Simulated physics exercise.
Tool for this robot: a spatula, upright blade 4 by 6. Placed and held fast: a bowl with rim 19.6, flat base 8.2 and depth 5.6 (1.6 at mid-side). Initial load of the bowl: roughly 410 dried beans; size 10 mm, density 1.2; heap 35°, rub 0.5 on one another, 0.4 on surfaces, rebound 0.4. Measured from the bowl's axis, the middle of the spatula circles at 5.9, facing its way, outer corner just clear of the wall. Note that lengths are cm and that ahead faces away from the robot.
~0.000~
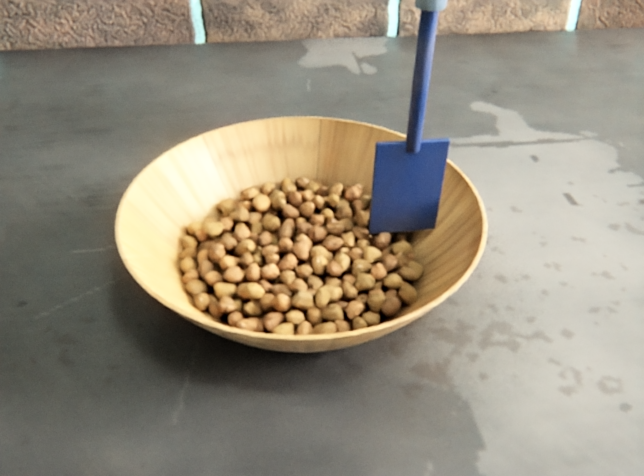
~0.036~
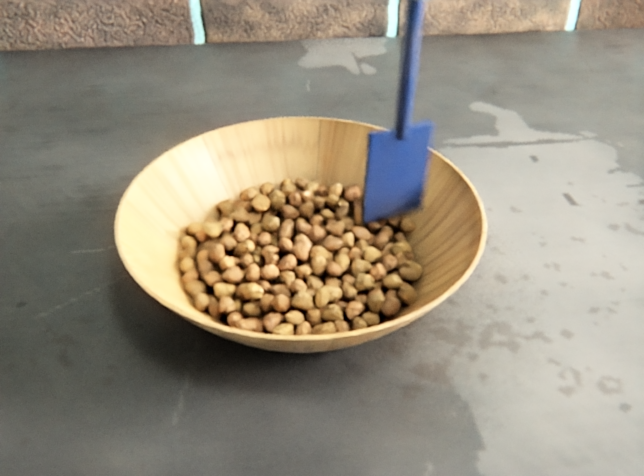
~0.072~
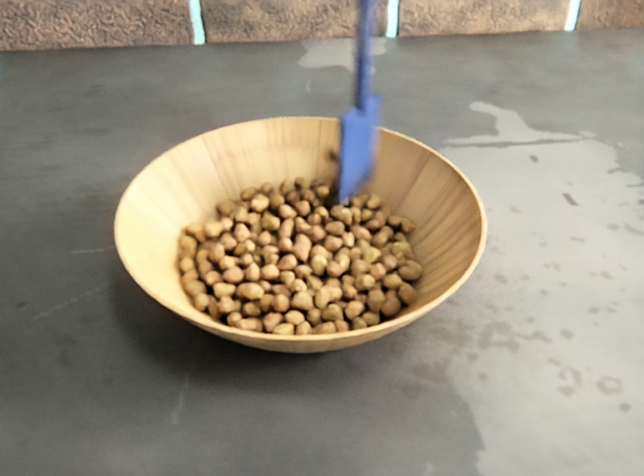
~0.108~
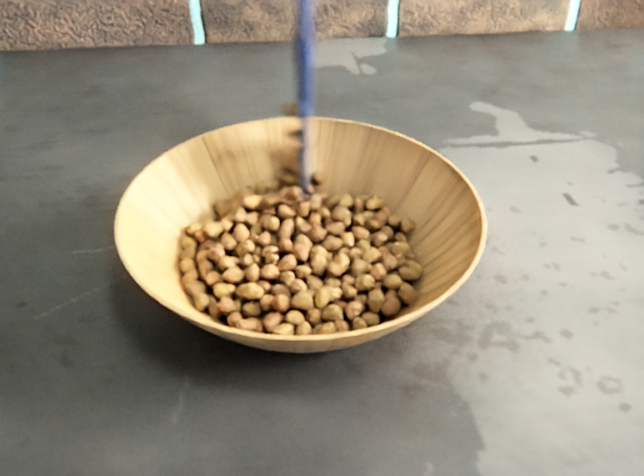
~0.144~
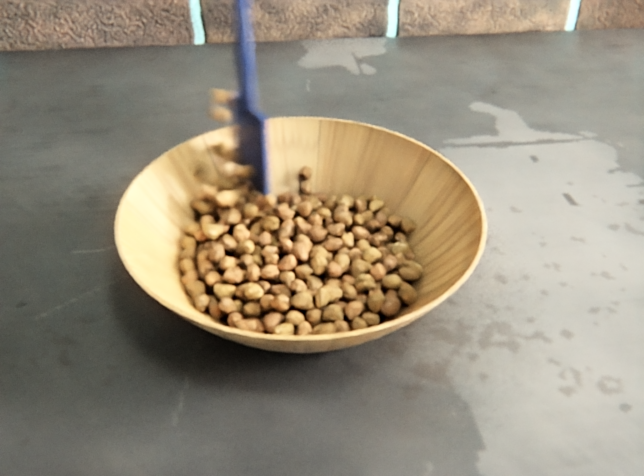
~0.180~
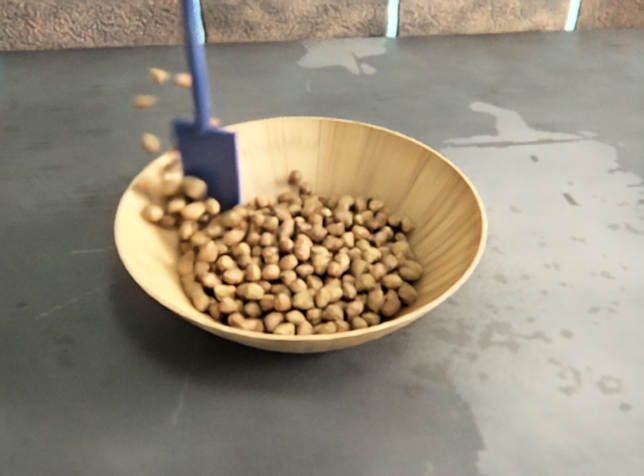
A pale wooden bowl of brown dried beans sits on a dark grey, blotchy surface, seen from above at an angle by a still camera, with brown blocks and light blue gaps behind. An upright blue spatula stands inside the bowl's right side. The spatula sweeps leftward along the far side, turning as it goes, pushing beans to the left and tossing several above the rim.
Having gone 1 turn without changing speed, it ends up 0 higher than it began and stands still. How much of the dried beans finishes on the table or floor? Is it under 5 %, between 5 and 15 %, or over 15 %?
Between 5 and 15 %.
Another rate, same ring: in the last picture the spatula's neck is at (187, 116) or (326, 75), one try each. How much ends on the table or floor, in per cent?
Near 15 in a hundred for the first and near 0 in a hundred for the second.
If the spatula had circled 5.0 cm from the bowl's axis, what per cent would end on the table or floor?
That would come to roughly 30 percent.
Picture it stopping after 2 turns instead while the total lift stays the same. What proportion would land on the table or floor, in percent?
Then roughly 20 percent.
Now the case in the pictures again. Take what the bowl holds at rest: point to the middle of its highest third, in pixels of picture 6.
In the final view it lies around (314, 224).
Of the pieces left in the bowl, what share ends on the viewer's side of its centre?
Close to 45 in a hundred.
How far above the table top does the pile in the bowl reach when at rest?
I'd say close to 4.5 centimetres.
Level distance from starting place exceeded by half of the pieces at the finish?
Somewhere around 1 centimetres.
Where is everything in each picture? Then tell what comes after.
In the first picture, the spatula neck at (416, 116), 0° round; upper third of the load around (303, 247), from x 190 to 415, top at y 185; 413 in the bowl.
In the second picture, the spatula neck at (405, 103), 15° round; upper third of the load around (303, 247), from x 190 to 415, top at y 185.
In the third picture, the spatula neck at (361, 81), 49° round; upper third of the load around (301, 247), from x 190 to 415, top at y 155.
In the fourth picture, the spatula neck at (304, 74), 82° round; upper third of the load around (293, 245), from x 190 to 415, top at y 110.
In the fifth picture, the spatula neck at (246, 80), 116° round; upper third of the load around (282, 244), from x 190 to 415, top at y 95; 410 in the bowl, 3 in flight or on the tool.
In the sixth picture, the spatula neck at (200, 101), 150° round; upper third of the load around (268, 244), from x 145 to 415, top at y 75; 410 in the bowl, 3 in flight or on the tool.
After 0.26 s, 226° round, highest piece 9 above the table; 399 in the bowl, 2 on the table or floor, 12 in flight or on the tool.
After 0.34 s, 303° round, highest piece 9 above the table; 391 in the bowl, 12 on the table or floor, 10 in flight or on the tool.
After 0.58 s, 0° round, highest piece 5 above the table; 371 in the bowl, 42 on the table or floor.
After 1.28 s, 0° round, highest piece 4 above the table; 371 in the bowl, 42 on the table or floor.
In the end, 371 in the bowl, 42 on the table or floor. That is 10 % on the table or floor.
